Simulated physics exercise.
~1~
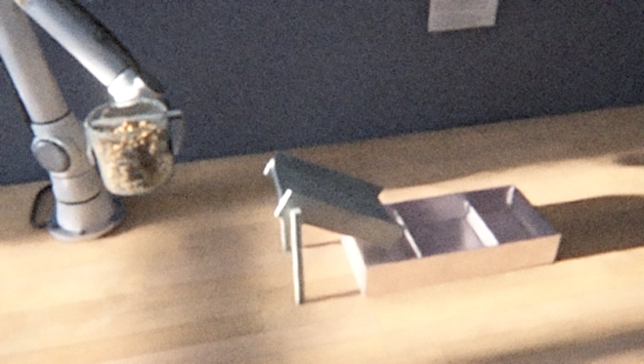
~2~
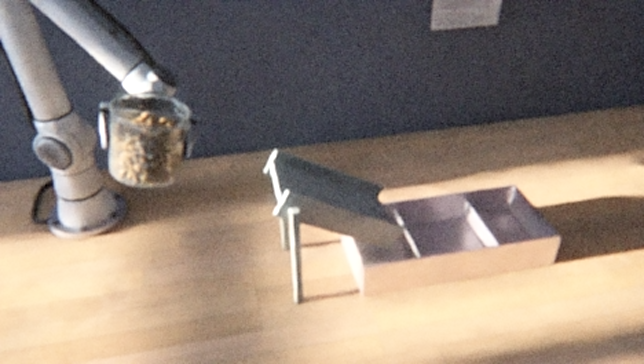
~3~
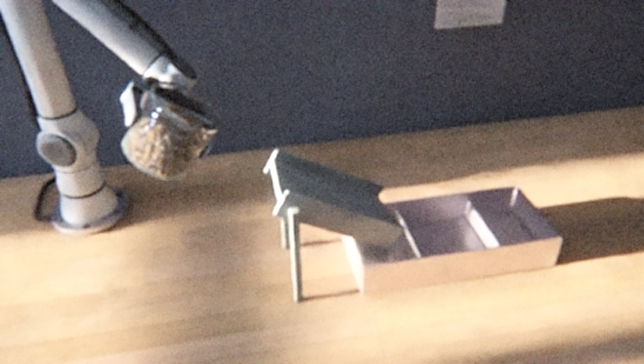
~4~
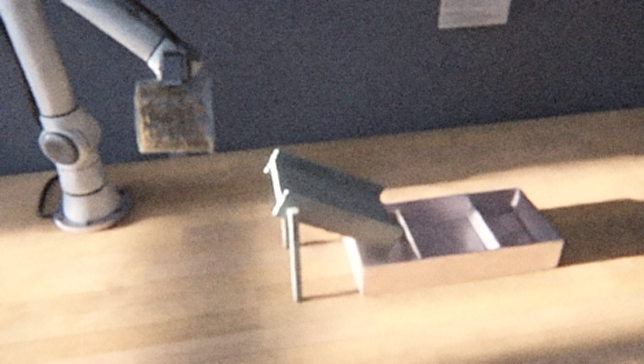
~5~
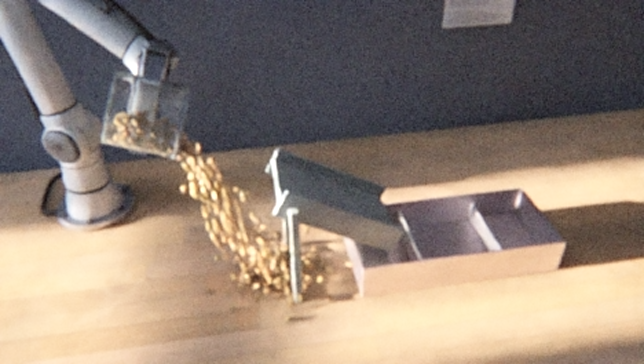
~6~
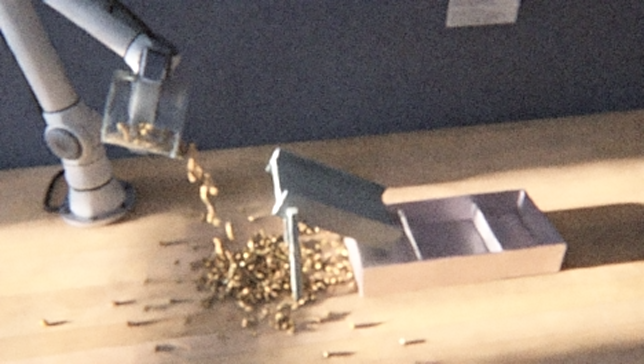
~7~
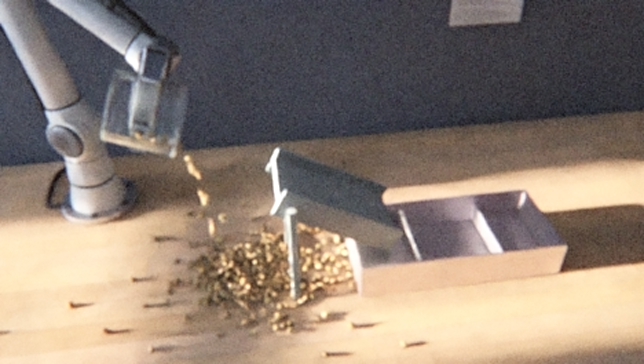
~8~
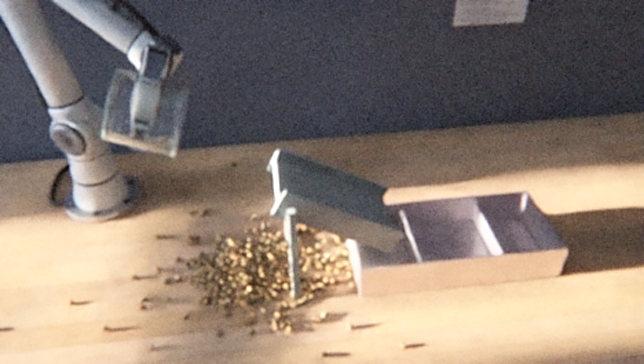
In this clip, a robot arm moves a clear tumbler of small tan pieces right toward a sloped chute and divided box, then swings back left while tipping it, spilling the load short of the chute until a scattered heap lies on the table and the box stays empty.
